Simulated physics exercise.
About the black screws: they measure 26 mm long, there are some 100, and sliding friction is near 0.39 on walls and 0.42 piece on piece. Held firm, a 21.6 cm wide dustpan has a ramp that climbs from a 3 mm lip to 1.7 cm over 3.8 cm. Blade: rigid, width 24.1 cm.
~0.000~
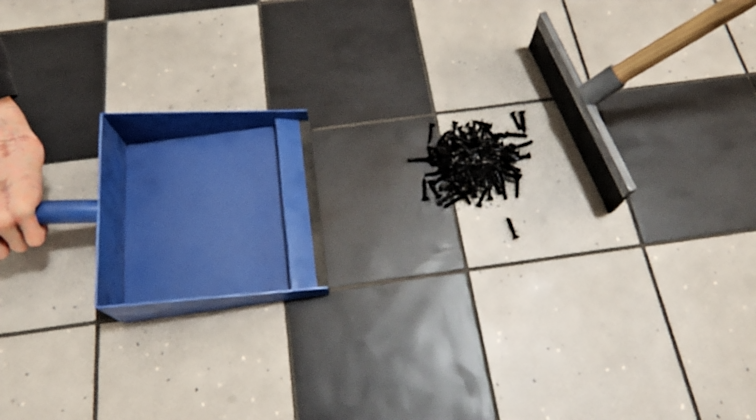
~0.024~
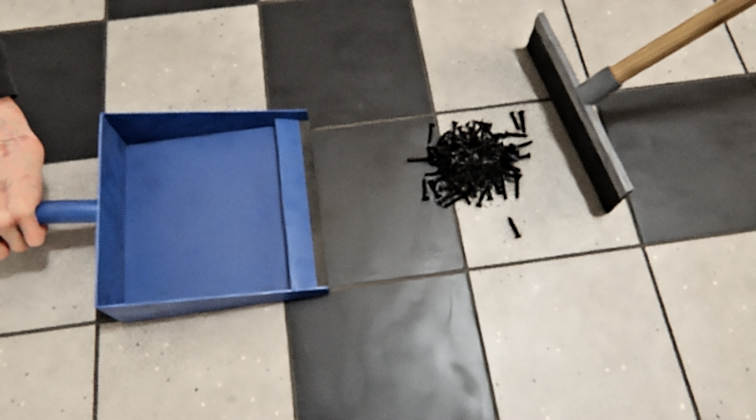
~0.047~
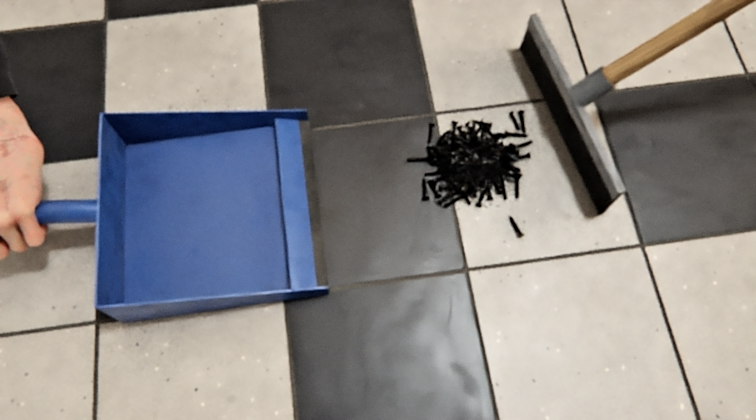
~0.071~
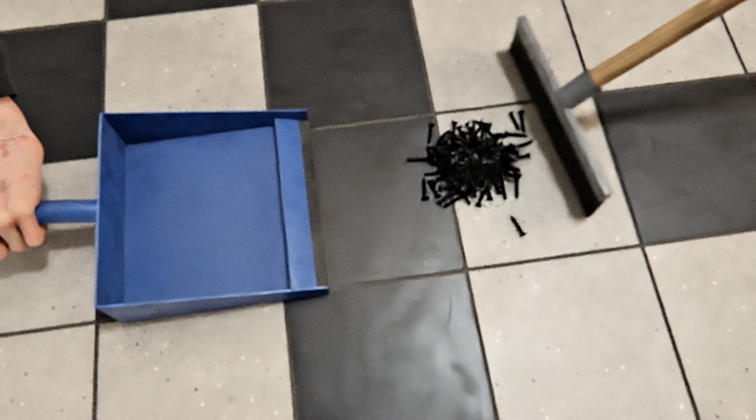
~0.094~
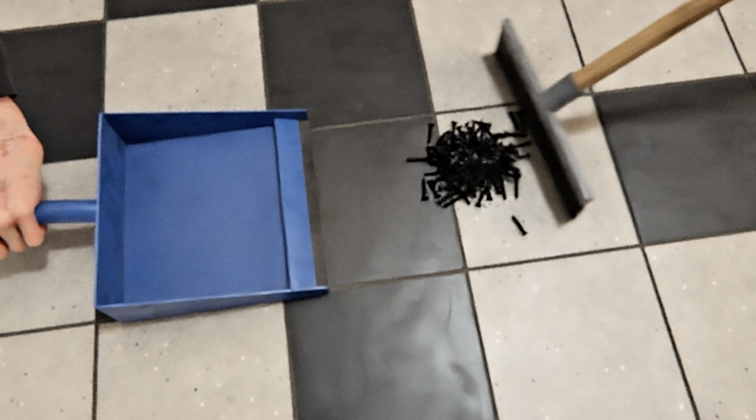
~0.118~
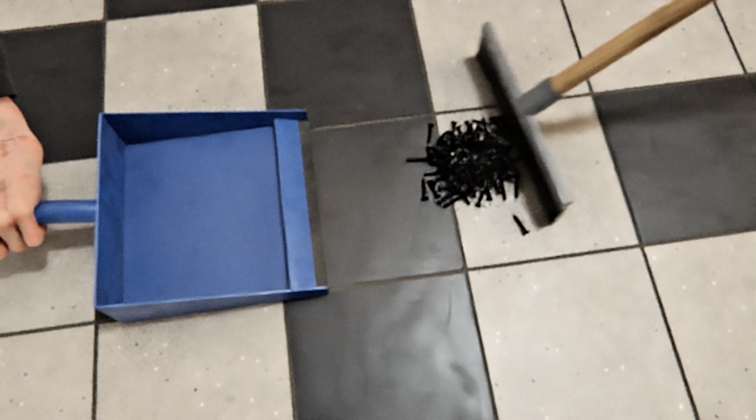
On a floor of black and pale speckled tiles, seen from above at an angle, the view stays still. A hand at the left grips the handle of a blue dustpan, its open side facing a heap of small black screws, with a grey-headed, wooden-handled broom at the right. The broom slides left, slowly then faster, and meets the heap's right edge, nudging some screws while the dustpan stays put.
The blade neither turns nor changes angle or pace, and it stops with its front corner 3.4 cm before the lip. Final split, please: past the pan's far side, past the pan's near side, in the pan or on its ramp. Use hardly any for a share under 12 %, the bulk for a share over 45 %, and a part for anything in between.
Past the pan's far side: Hardly any, past the pan's near side: Hardly any, in the pan or on its ramp: A part.
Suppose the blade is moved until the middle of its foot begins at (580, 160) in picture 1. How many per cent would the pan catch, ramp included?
The pan and its ramp would take some 30 per cent.
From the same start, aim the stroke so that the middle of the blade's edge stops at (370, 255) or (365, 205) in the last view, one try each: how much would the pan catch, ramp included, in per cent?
Some 25 in a hundred and 25 in a hundred.
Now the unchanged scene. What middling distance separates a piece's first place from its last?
It works out to some 20 cm.
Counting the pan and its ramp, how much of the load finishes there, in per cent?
Around 30 in a hundred.
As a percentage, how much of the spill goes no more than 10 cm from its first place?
I'd say about 0 per cent.
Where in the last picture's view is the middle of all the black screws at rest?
When it all comes to rest, the middle is near (319, 199).
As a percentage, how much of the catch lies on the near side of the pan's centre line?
Something like 40 per cent of the catch.
Then, at 0.23 s, middle of the blade 13 cm from the lip; 0 % over the lip, far side 0 %, near side 0 %.
After 0.30 s, middle of the blade 7 cm from the lip; 0 % over the lip, far side 0 %, near side 0 %.
Then, at 0.51 s, middle of the blade 5 cm from the lip; 35 % over the lip, far side 0 %, near side 0 %.
In the end, at 1.7 s, far side 0 %, near side 5 %, pan 30 %, in front of the lip or behind the blade 65 %.
